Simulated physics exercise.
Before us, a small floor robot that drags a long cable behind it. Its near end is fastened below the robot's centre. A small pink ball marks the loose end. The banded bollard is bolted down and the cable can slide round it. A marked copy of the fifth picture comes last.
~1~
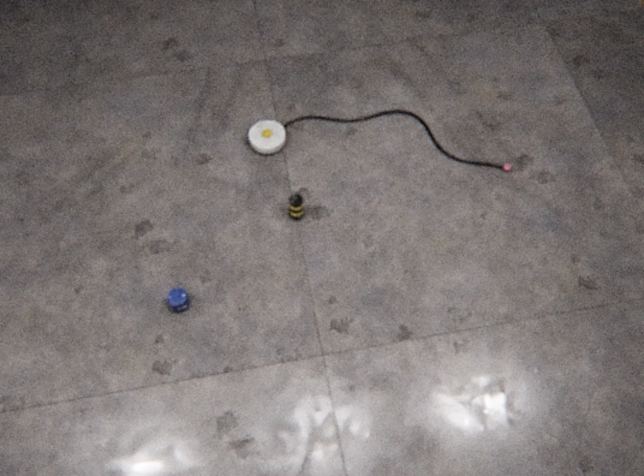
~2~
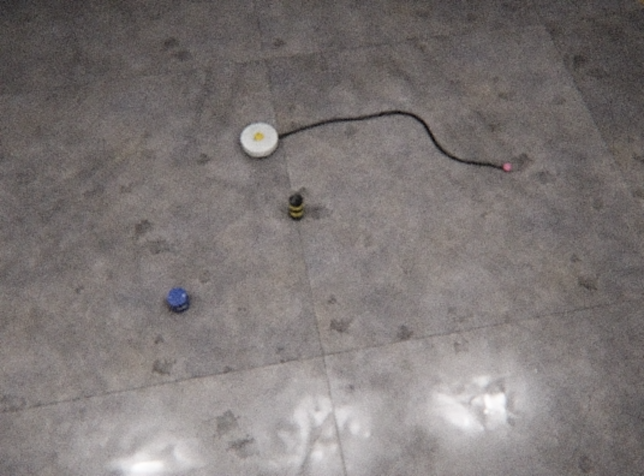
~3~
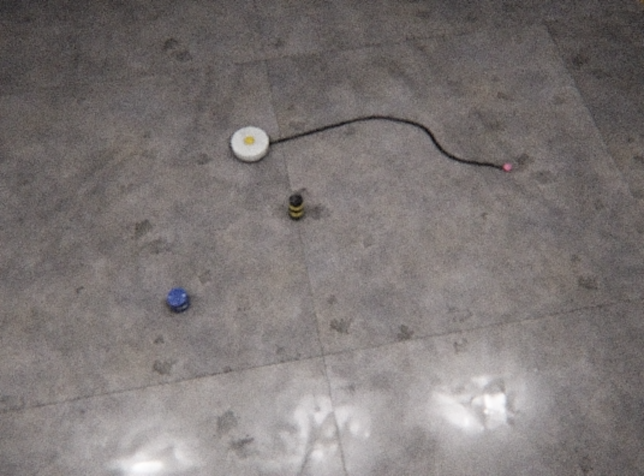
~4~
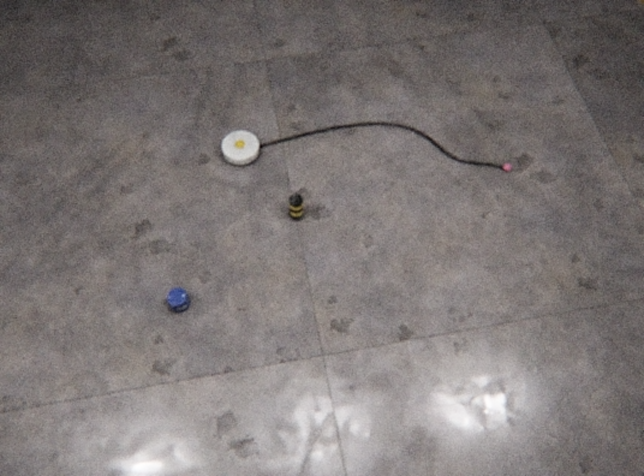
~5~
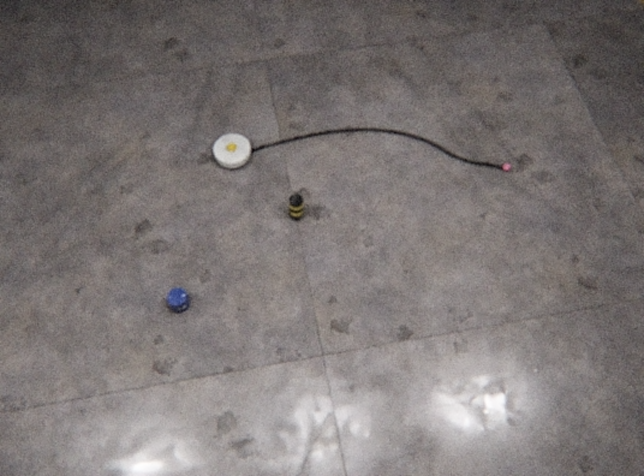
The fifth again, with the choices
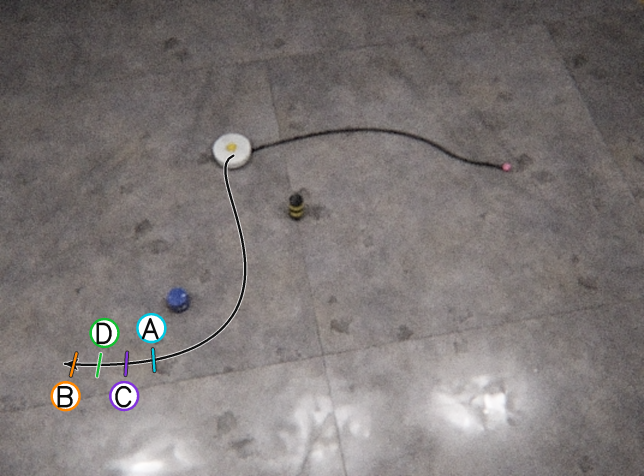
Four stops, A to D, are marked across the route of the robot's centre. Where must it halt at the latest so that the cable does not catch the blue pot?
As far as tick C.
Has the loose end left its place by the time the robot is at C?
By then, yes.
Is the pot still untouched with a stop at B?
No.
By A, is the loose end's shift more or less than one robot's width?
More.
On the copy, A at (154, 360); B at (74, 364); C at (126, 364); D at (99, 365); the route from (233, 156) via (239, 304) to (65, 364).
On C. First, robot (240, 232), middle of the cable (353, 153), free end (491, 163).
Then, robot (220, 327), middle of the cable (303, 205), free end (435, 158).
Finally, robot (124, 361), middle of the cable (254, 253), free end (371, 178); only the bollard has been touched, if anything.
By contrast, A is safe but short; B brings the cable against the pot; D brings the cable against the pot.
